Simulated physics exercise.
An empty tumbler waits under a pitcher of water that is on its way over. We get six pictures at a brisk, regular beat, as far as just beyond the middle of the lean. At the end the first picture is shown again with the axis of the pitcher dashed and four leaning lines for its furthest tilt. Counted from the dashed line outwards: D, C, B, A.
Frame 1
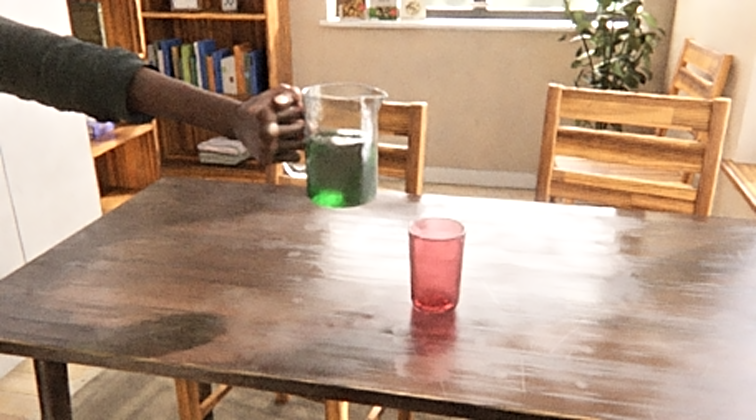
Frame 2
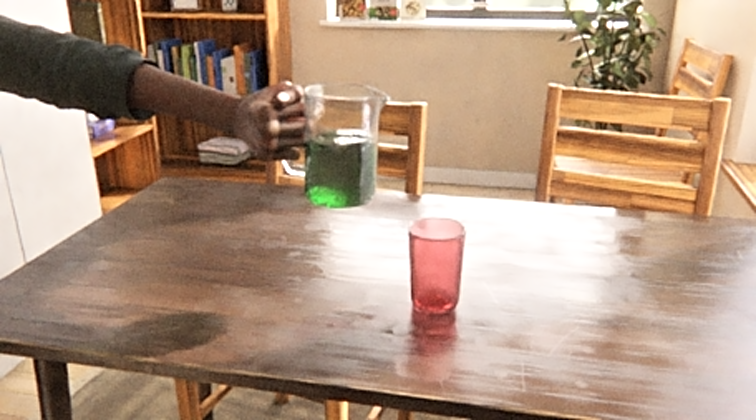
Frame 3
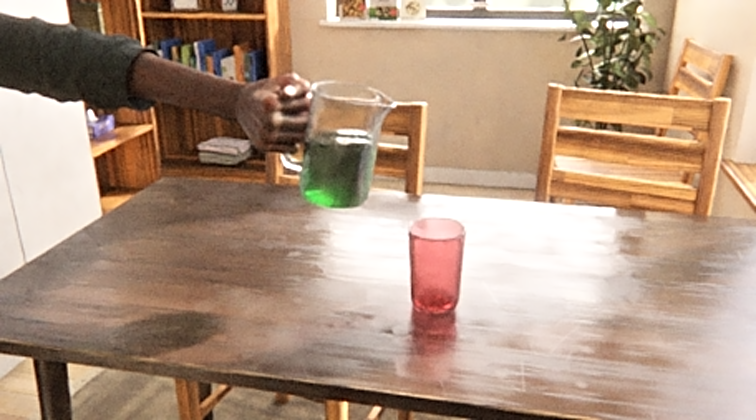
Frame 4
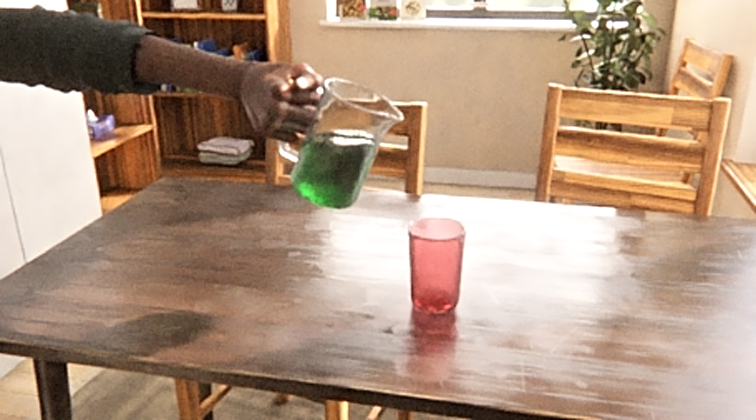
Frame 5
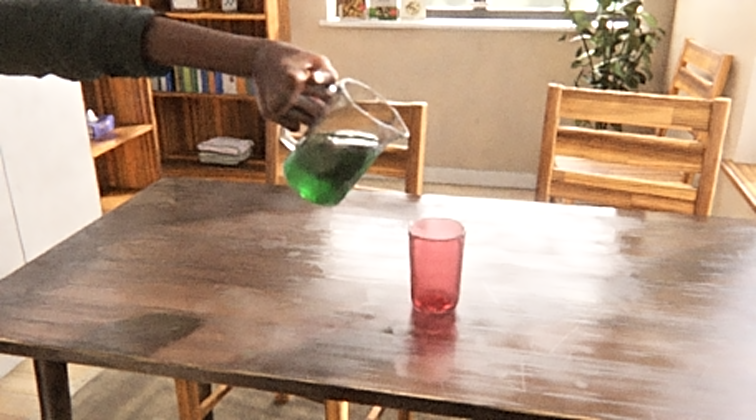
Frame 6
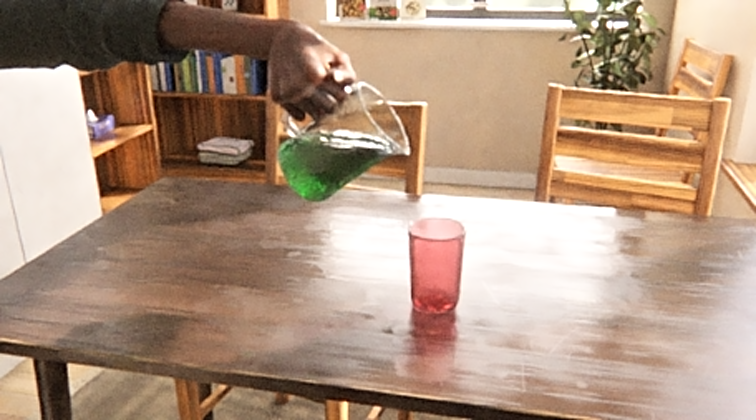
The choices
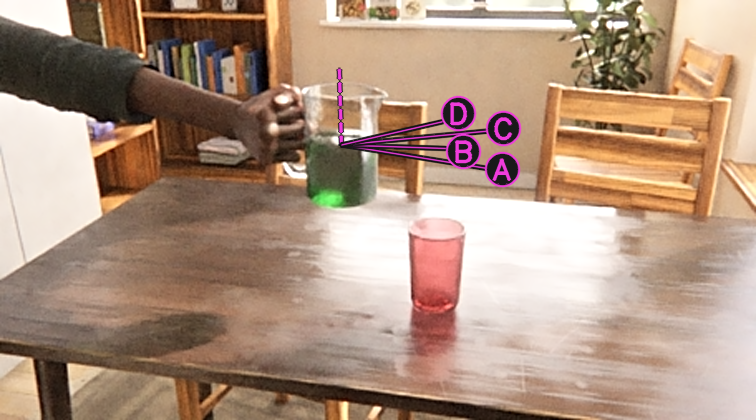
At first, a hand holds a clear glass pitcher of green liquid upright over a dark wooden table, to the left of an empty red tumbler. The hand then tilts the pitcher rightward, slightly and then steeply, and the liquid slants toward the lip, with none leaving it.
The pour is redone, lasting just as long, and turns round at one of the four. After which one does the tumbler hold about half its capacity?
D is best.
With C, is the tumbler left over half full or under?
Over.
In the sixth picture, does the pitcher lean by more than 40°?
Yes.
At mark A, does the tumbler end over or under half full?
Over half.
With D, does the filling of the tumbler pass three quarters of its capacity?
No.
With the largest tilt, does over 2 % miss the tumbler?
Yes, it does.
On the marked copy, A at (485, 168); B at (445, 148); C at (486, 131); D at (442, 121).
With A, the tumbler ends with about 91 % of what it can hold; 17 % of the water is spilt.
With B, the tumbler ends with about 88 % of what it can hold; 6 % of the water is spilt.
With C, the tumbler ends with about 72 % of what it can hold.
With D, the tumbler ends with about 50 % of what it can hold.
